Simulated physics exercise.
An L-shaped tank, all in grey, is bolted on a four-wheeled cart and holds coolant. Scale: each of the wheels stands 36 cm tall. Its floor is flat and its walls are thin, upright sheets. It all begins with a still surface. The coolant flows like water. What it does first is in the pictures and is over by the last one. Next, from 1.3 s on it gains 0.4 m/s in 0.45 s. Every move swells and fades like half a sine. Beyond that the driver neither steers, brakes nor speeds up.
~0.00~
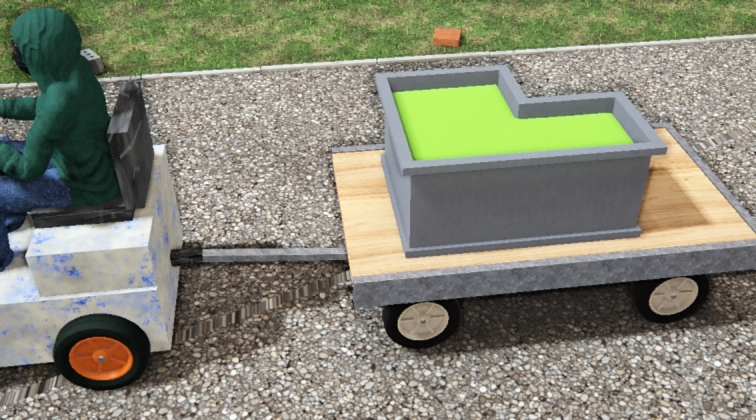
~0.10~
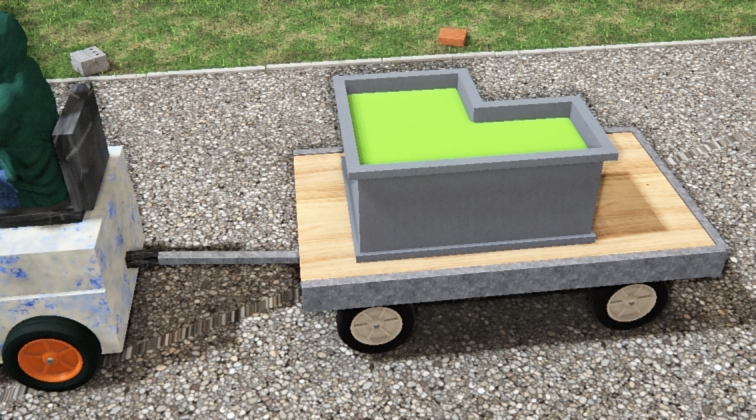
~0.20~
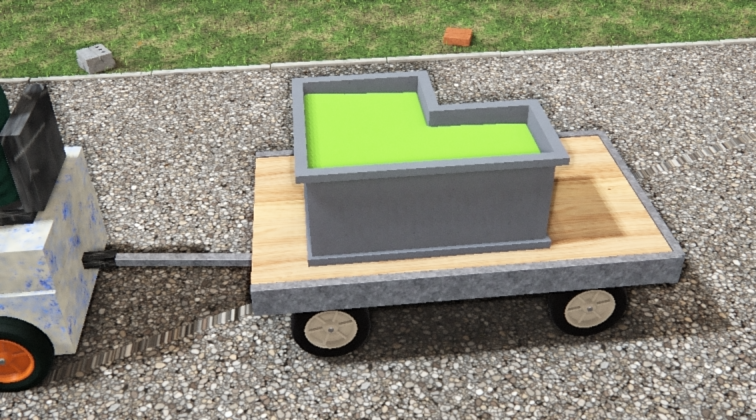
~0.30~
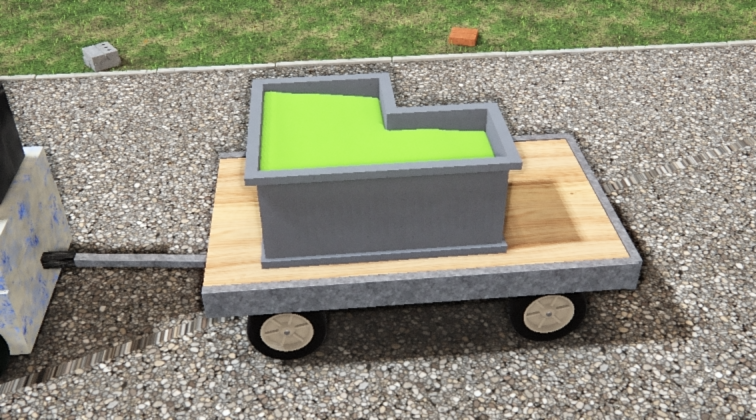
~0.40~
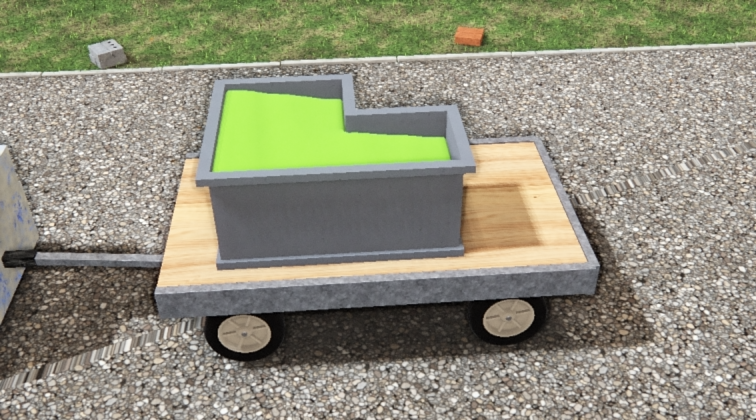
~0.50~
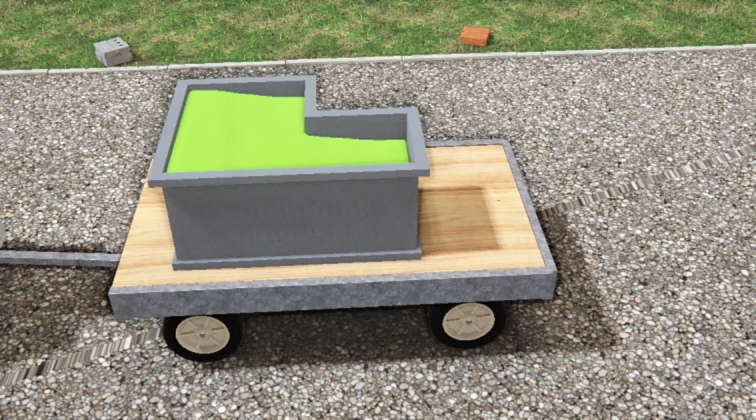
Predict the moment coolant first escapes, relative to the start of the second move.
The first spill: Never.
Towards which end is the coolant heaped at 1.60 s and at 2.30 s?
Towards the back, then the front.
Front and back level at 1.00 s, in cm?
About 36 cm in front and 40 cm behind.
After 1.00 s front 36 cm, middle 38 cm, back 39 cm above the floor; no loss so far.
After 1.60 s front 32 cm, middle 40 cm, back 39 cm above the floor; no loss so far.
After 2.30 s front 40 cm, middle 36 cm, back 34 cm above the floor; no loss so far.
After 4.74 s there is no loss.
